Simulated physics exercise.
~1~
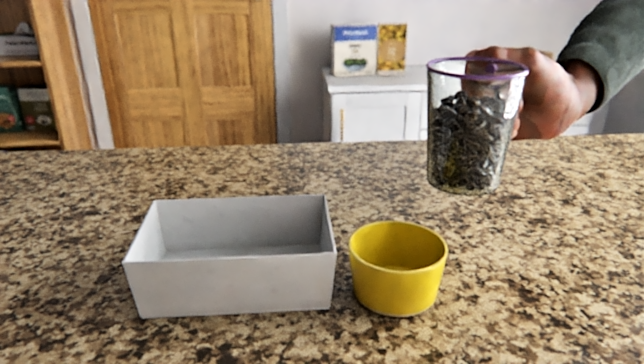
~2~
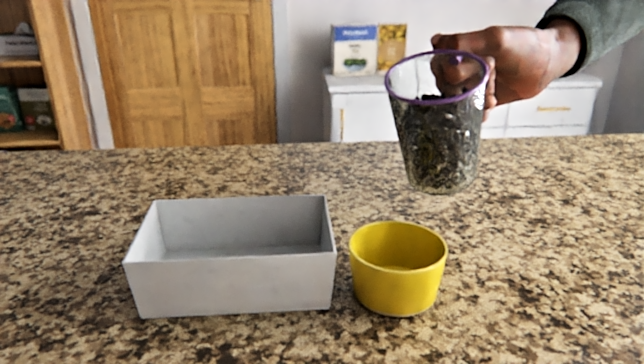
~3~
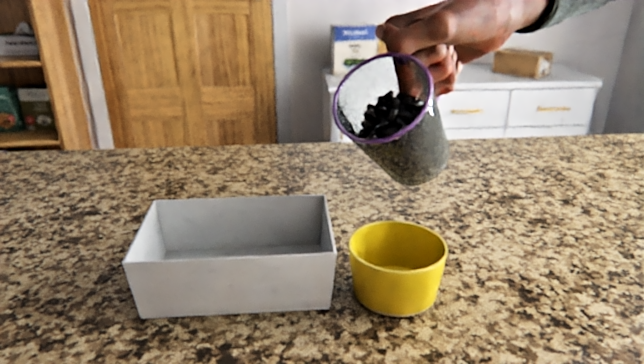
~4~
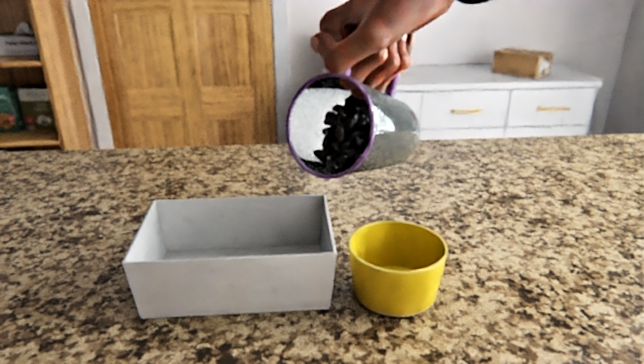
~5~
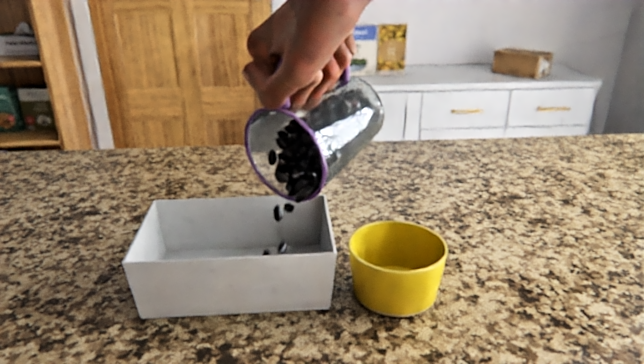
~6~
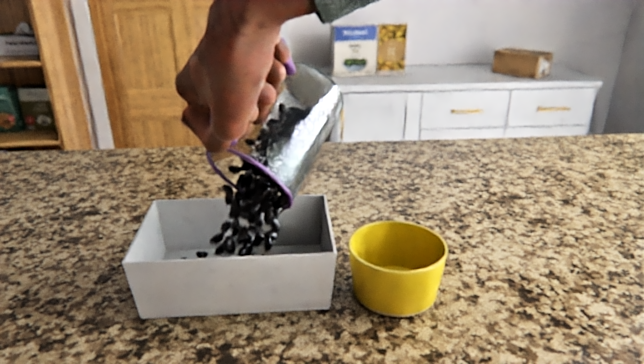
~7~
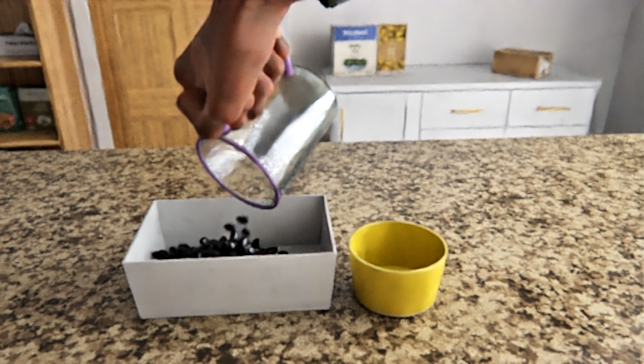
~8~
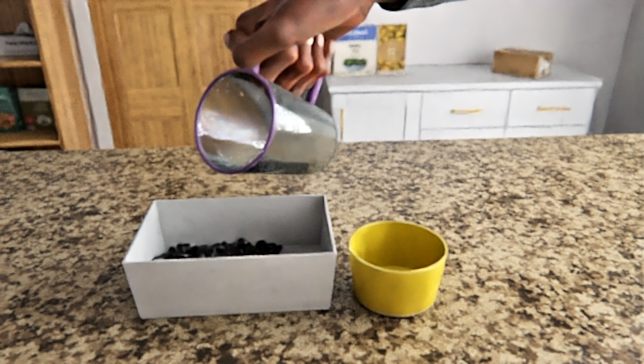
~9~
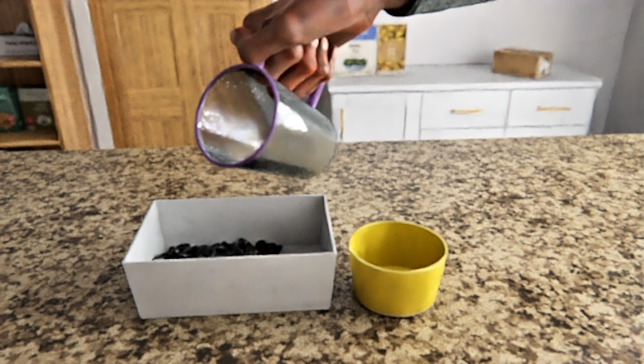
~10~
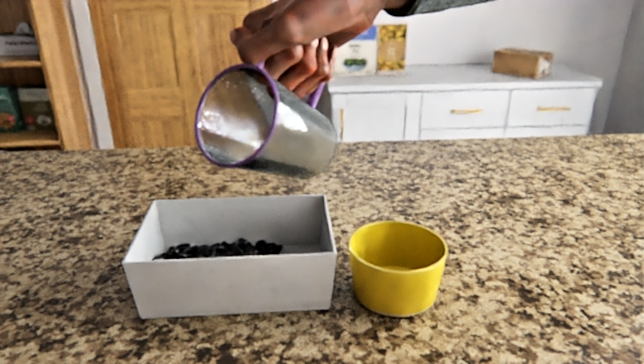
The clip shows a hand moving a clear, purple-rimmed cup of black beans leftward over a speckled counter, past a yellow dish, and tipping it until the beans pour into a white tin. The emptied cup is then turned partway back and held tilted above the tin.
